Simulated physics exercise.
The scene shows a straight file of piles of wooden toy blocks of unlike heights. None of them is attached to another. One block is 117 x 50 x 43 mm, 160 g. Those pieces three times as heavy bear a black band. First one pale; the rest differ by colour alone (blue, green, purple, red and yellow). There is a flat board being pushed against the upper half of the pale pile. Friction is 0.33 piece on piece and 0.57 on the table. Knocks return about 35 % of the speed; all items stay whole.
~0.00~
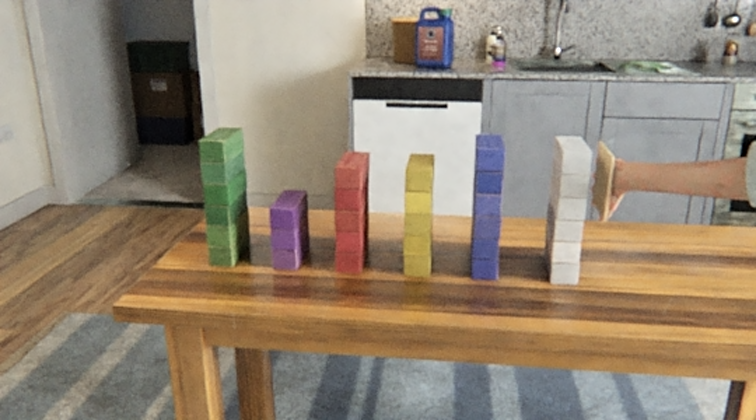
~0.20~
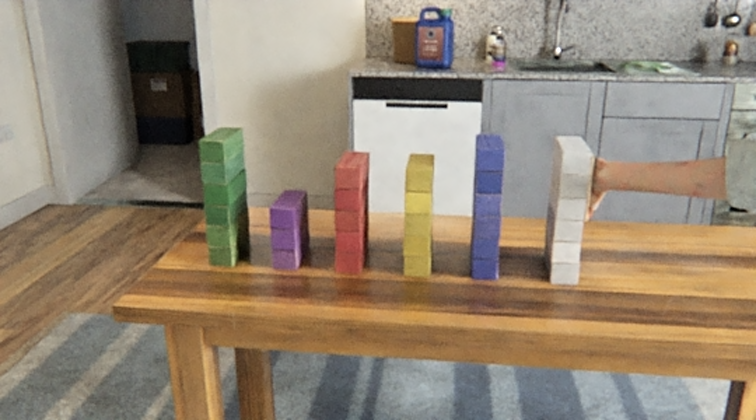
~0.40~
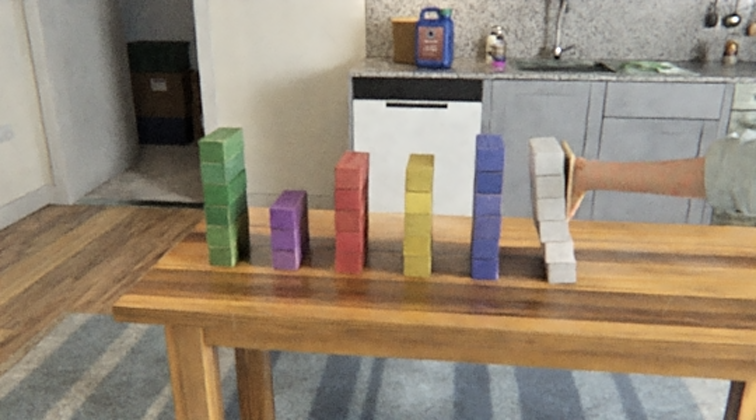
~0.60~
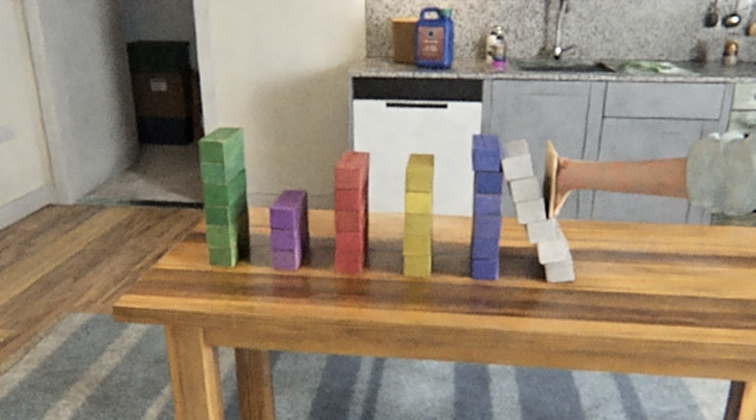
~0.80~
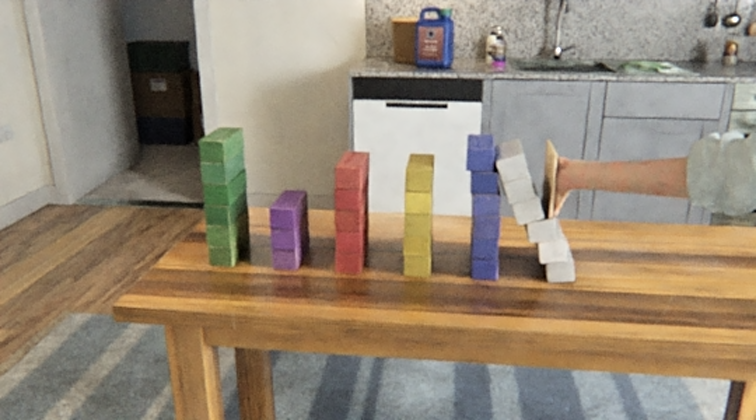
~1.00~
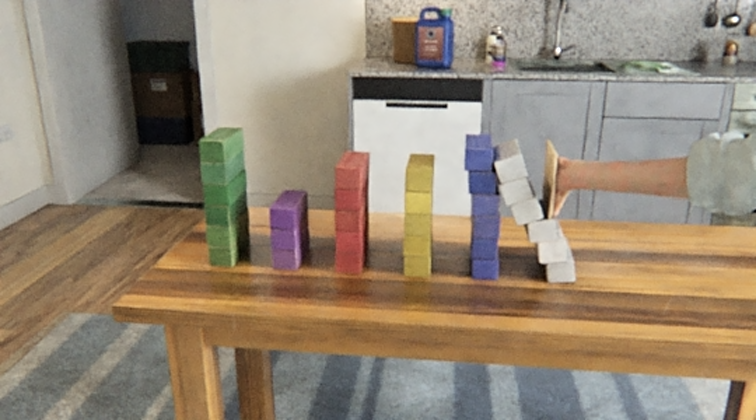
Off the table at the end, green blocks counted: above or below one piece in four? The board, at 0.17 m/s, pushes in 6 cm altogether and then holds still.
Above.
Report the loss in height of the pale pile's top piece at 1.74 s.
I'd put it at close to 10 cm below where it started.
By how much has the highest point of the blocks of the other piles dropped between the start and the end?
Roughly 12 centimetres lower at the end.
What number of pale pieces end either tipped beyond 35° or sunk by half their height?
3 pieces.
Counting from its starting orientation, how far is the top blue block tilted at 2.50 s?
Its tilt comes to about 50° at that moment.
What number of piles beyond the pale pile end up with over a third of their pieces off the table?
1 of them.
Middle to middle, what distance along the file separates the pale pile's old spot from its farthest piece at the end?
24 cm.
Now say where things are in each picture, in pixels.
In the first picture (places mark the middle of the side facing us), board (610, 181) 34 mm short; top green block (212, 152); top blue block (491, 161); the rest undisturbed.
Board (590, 180) 1 mm in; top green block (212, 152), in the second picture.
Board (571, 180) 34 mm in, top of the pale pile leaning 6°; top green block (212, 152); the rest undisturbed, in the third picture.
Board (554, 179) 6 cm in, top of the pale pile leaning 13°; top green block (212, 152); top blue block (487, 161) shifted 7 mm; one has shifted, in the fourth picture.
Board (554, 179) 6 cm in, stopped, top of the pale pile leaning 18°; top green block (212, 152); top blue block (480, 161) shifted 17 mm; 2 disturbed, none off the table, in the fifth picture.
Board (554, 179) 6 cm in, stopped, top of the pale pile leaning 21°; top green block (212, 152); top blue block (478, 161) shifted 20 mm; 3 disturbed, none off the table, in the sixth picture.
After 1.74 s, 3 of the pale pile down; none of the 6 green blocks off the table (0 of 25 in all colours); top green block unmoved; top blue block leaning 24°, 6 cm lower.
After 2.50 s, 3 of the pale pile down; none of the 6 green blocks off the table (0 of 25 in all colours); top green block leaning 67°, 15 cm lower; top red block leaning 54°, 11 cm lower.
At rest (3.6 s), 3 of the pale pile down; 4 of the 6 green blocks off the table (4 of 25 in all colours); top green block 97 cm lower; top red block on its side. That is 67 per cent. As the last picture would show them, middles, top red block near (200, 220).
